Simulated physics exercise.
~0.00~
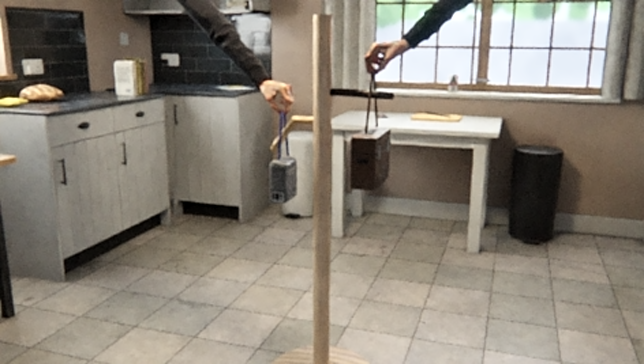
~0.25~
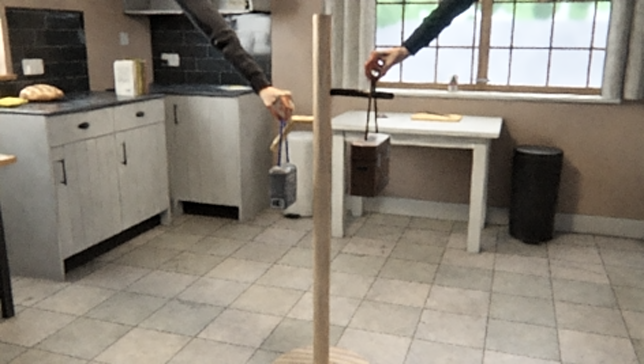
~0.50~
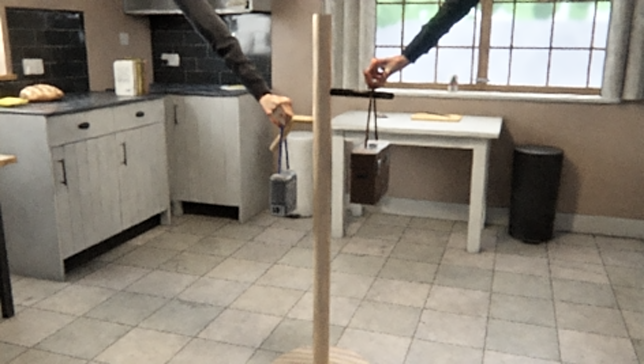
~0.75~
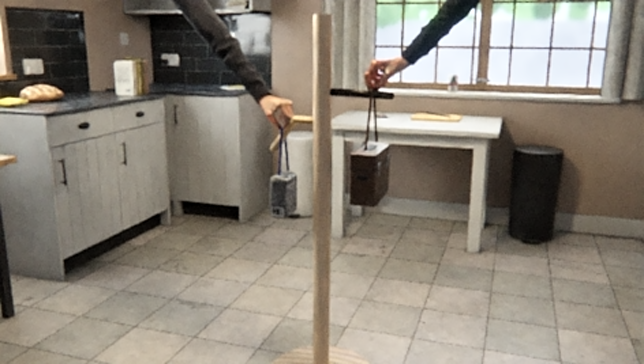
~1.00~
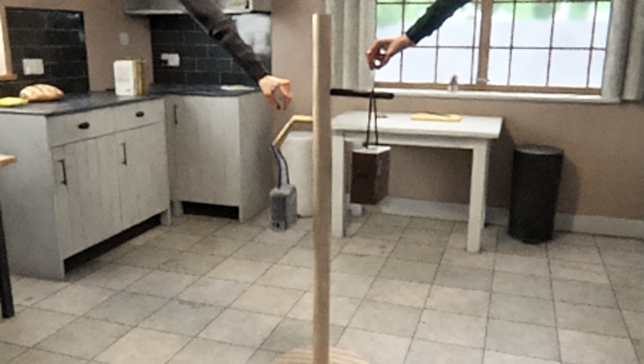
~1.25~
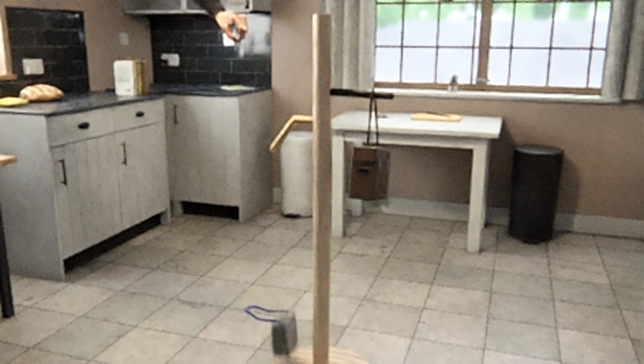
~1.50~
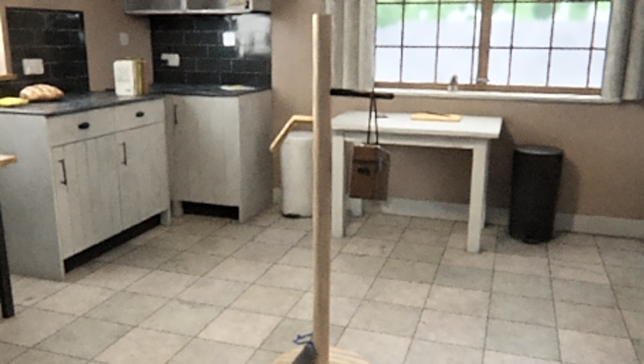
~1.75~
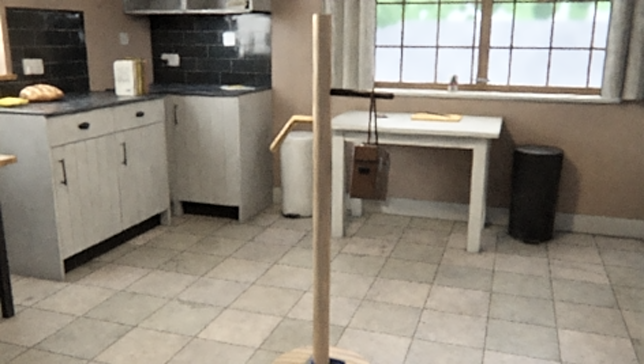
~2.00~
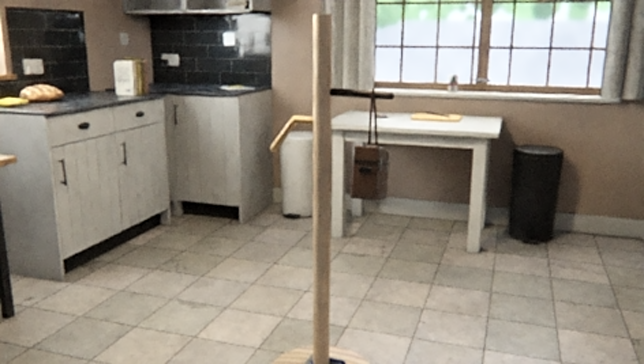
A grey pouch and a brown case are lowered by their loops onto two pegs of a wooden post in a kitchen, and the hands let go. The pouch slips off the left peg and drops to the floor by the base, while the case stays hanging on the right.
